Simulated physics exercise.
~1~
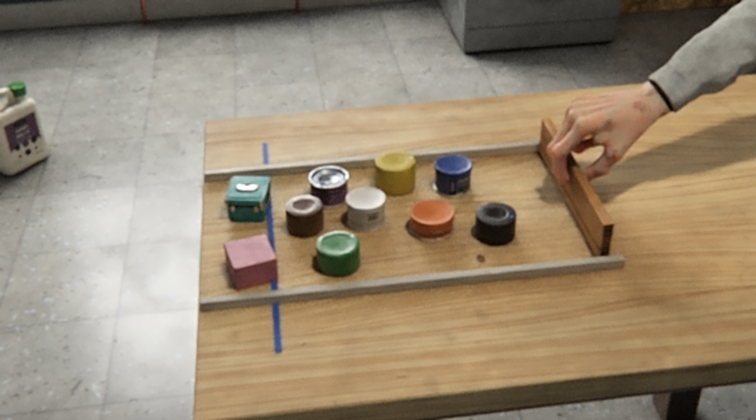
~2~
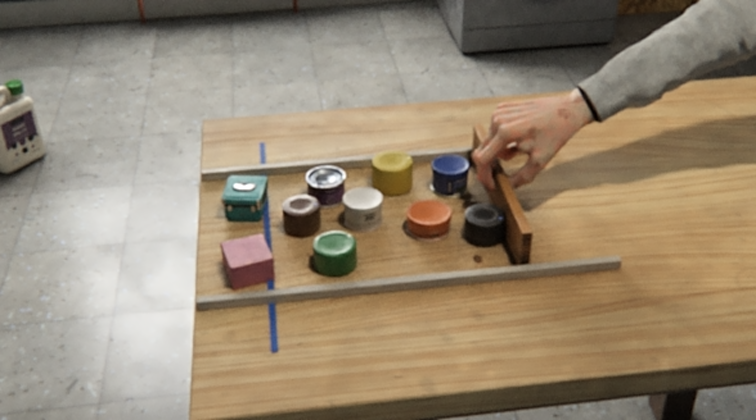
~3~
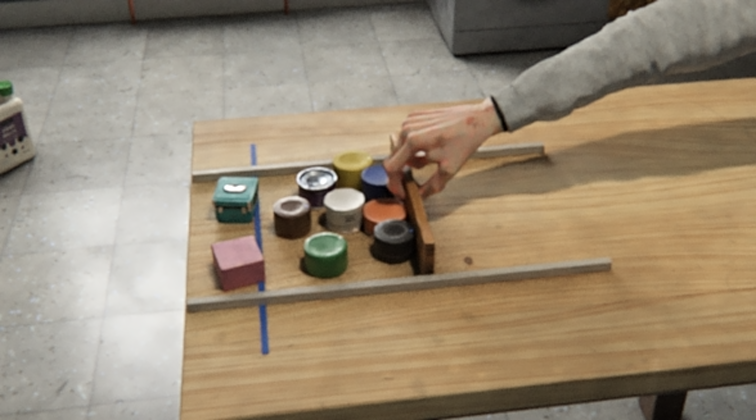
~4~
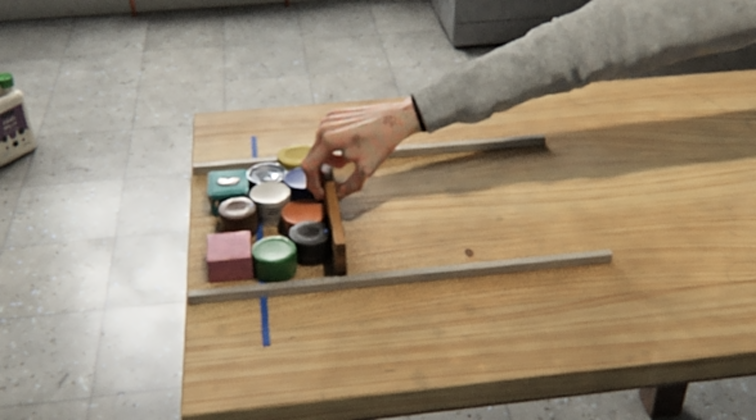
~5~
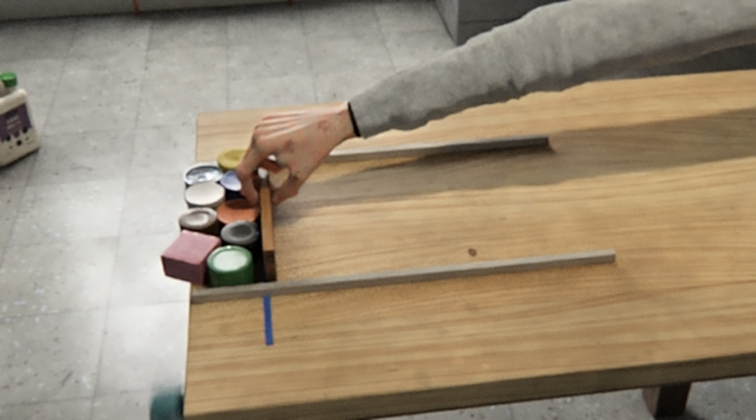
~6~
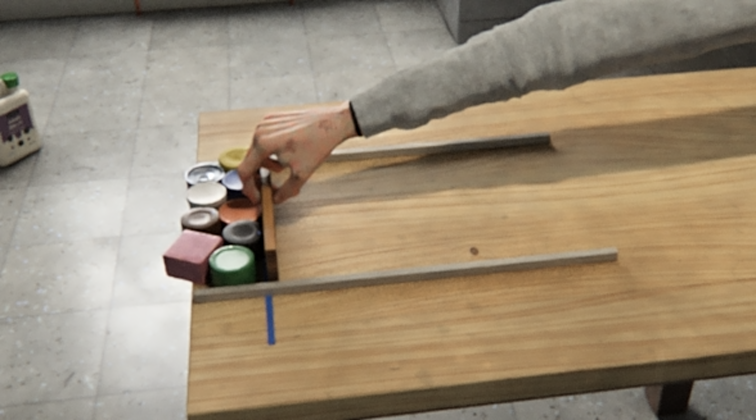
On a wooden table between two rails, a hand slides an upright board left, gathering small pots, lids and blocks into a cluster and pushing them toward the edge; the turquoise case drops off, and the board stops at the blue tape with the rest crowded at the edge.
